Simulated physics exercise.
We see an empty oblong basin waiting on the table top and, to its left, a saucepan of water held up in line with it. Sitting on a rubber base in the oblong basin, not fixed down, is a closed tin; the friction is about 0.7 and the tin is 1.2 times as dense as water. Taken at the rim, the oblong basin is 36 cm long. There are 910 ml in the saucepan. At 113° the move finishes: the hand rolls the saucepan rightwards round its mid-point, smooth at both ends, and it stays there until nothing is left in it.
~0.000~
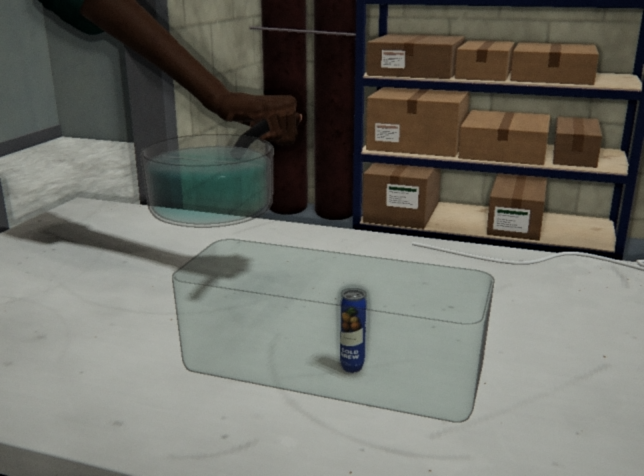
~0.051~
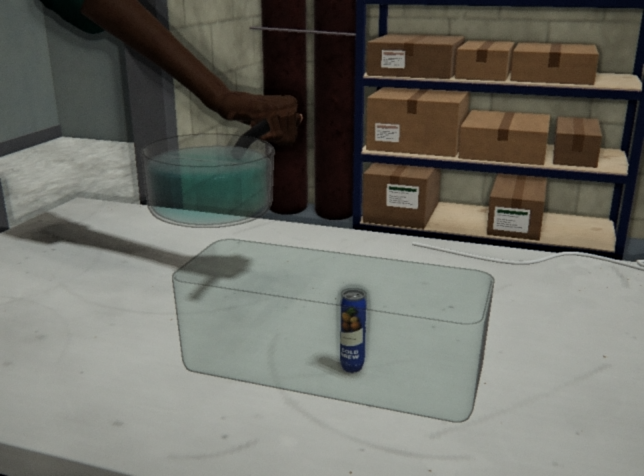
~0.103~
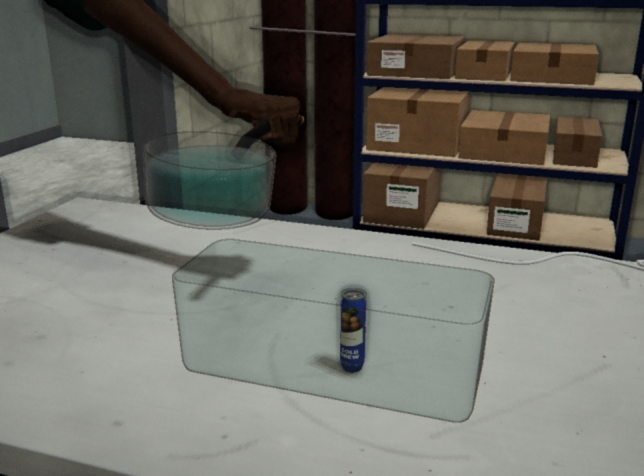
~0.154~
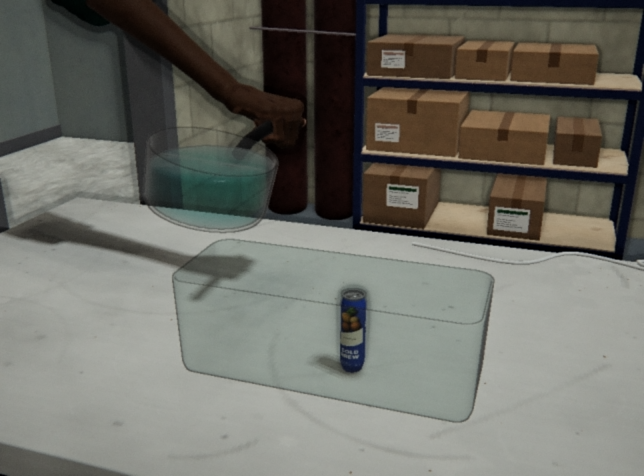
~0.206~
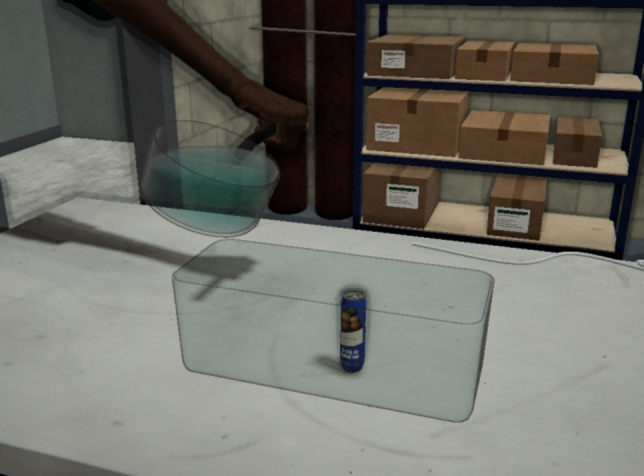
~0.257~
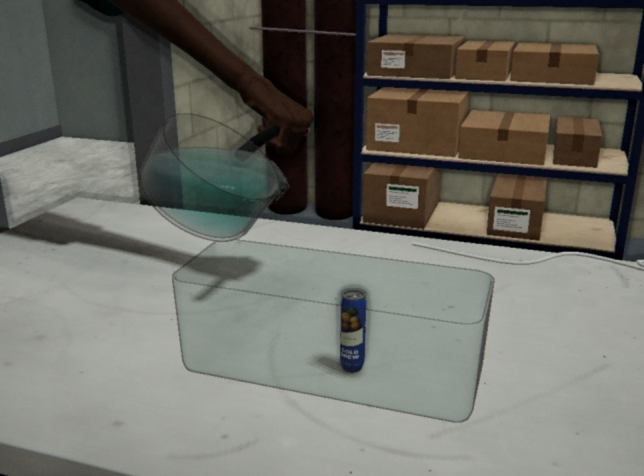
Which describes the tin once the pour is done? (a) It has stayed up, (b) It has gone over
Option a: It has stayed up.
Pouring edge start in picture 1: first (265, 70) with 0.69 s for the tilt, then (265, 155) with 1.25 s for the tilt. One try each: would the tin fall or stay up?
Trial 1 - tin tips; trial 2 - tin stays standing.
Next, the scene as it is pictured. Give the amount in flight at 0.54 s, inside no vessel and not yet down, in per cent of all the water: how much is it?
Around 26 percent.
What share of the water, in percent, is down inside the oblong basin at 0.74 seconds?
Some 96 percent of the total.
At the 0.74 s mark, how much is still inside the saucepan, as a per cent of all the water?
Near 2 percent, more or less.
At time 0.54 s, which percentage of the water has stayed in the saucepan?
Close to 18 percent of the liquid remains at that time.
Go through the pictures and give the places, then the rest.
In the first frame, it leans 0°; its right rim is at (267, 156); the water meets the walls at (157, 155) and (268, 165); the oblong basin's rim runs from (195, 259) to (489, 299); the tin's top is at (354, 298).
In the second frame, it leans 2°; its right rim is at (268, 158); the water meets the walls at (157, 155) and (268, 166).
In the third frame, it leans 6°; its right rim is at (270, 163); the water meets the walls at (158, 153) and (270, 168).
In the fourth frame, it leans 13°; its right rim is at (272, 172); the water meets the walls at (160, 153) and (272, 169).
In the fifth frame, it leans 23°; its right rim is at (273, 183); the water meets the walls at (159, 155) and (276, 177); 1 per cent is over the edge.
In the sixth frame, it leans 34°; its right rim is at (273, 197); the water meets the walls at (157, 153) and (266, 181); 6 per cent is over the edge.
By 0.54 s the tilt is 100° and 18 per cent is still to pour; the tin stands where it began.
By 0.74 s the tilt is 113° and 2 per cent is still to pour; the tin stands where it began.
By 0.96 s the tilt is 113° and 0 per cent is still to pour; the tin stands where it began.
By 1.19 s the tilt is 113° and 0 per cent is still to pour; the tin stands where it began.
At rest the tin stands where it began.
